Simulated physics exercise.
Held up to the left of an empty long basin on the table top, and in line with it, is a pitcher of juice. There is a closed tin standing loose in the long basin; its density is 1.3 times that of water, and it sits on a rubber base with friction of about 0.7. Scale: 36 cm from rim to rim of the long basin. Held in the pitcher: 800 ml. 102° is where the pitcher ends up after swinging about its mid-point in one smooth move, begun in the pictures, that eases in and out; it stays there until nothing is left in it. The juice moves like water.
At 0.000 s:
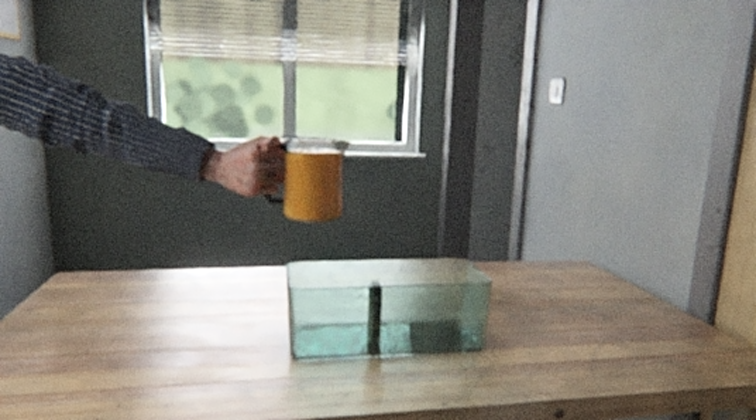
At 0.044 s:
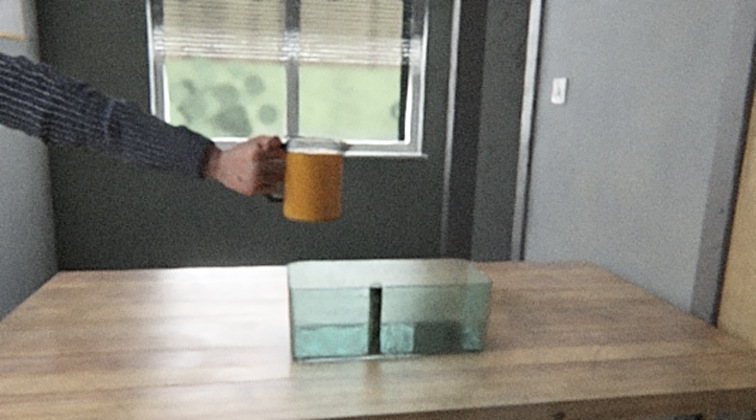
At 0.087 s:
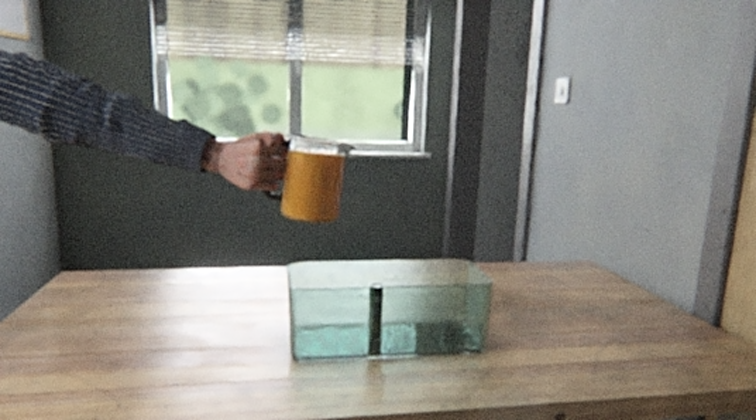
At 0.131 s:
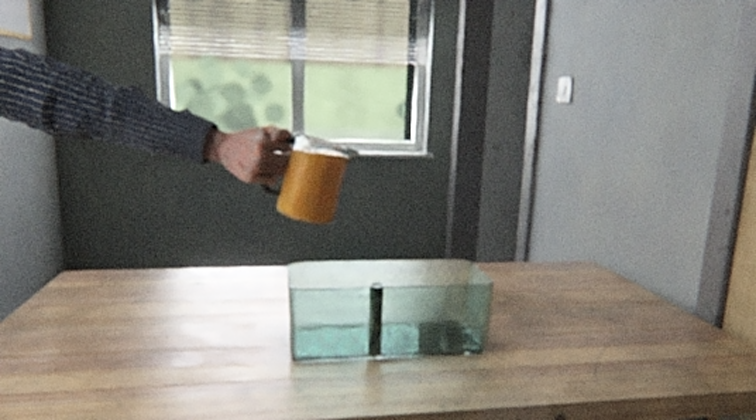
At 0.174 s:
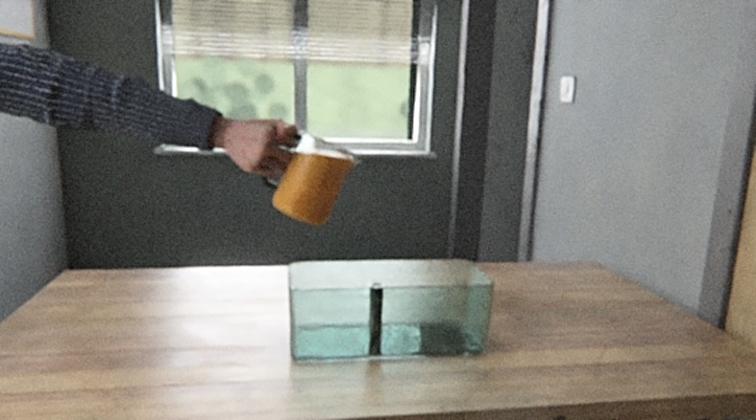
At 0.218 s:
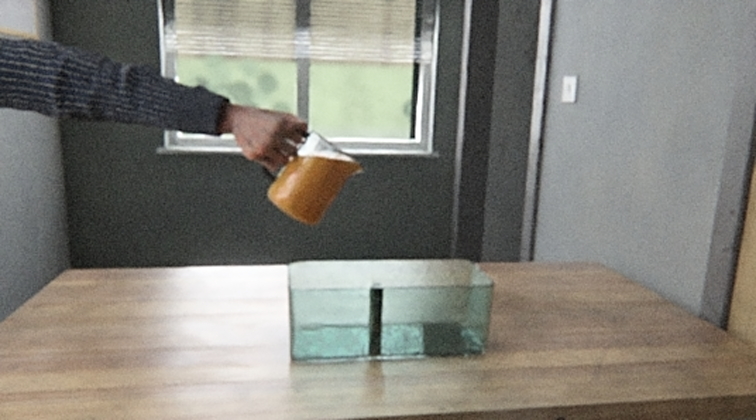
The footage shows a hand in a dark ribbed sleeve holding a pitcher of orange liquid above a clear, greenish basin on a wooden table, then gradually tilting the pitcher to the right while a dark upright object stands in the basin.
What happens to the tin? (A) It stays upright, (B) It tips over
It stays upright (A).
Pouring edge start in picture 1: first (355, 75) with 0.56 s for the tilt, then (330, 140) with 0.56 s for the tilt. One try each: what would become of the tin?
In the first try it remains standing; in the second it comes down.
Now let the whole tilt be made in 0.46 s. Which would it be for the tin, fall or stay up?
Outcome - the tin stays erect.
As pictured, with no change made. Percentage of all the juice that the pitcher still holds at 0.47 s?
Some 66 % of it is still there.
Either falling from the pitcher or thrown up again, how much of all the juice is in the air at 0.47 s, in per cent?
At that moment, about 26 percent.
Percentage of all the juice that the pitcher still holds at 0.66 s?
Around 26 percent of it.
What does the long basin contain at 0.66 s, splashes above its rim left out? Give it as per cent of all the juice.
That comes to about 50 percent.
By 0.47 s the tilt is 96° and 65 per cent is still to pour; the tin stands where it began.
By 0.66 s the tilt is 102° and 25 per cent is still to pour; the tin stands where it began.
By 0.85 s the tilt is 102° and 8 per cent is still to pour; the tin stands where it began.
By 1.06 s the tilt is 102° and 2 per cent is still to pour; the tin stands where it began.
At rest the tin stands where it began.
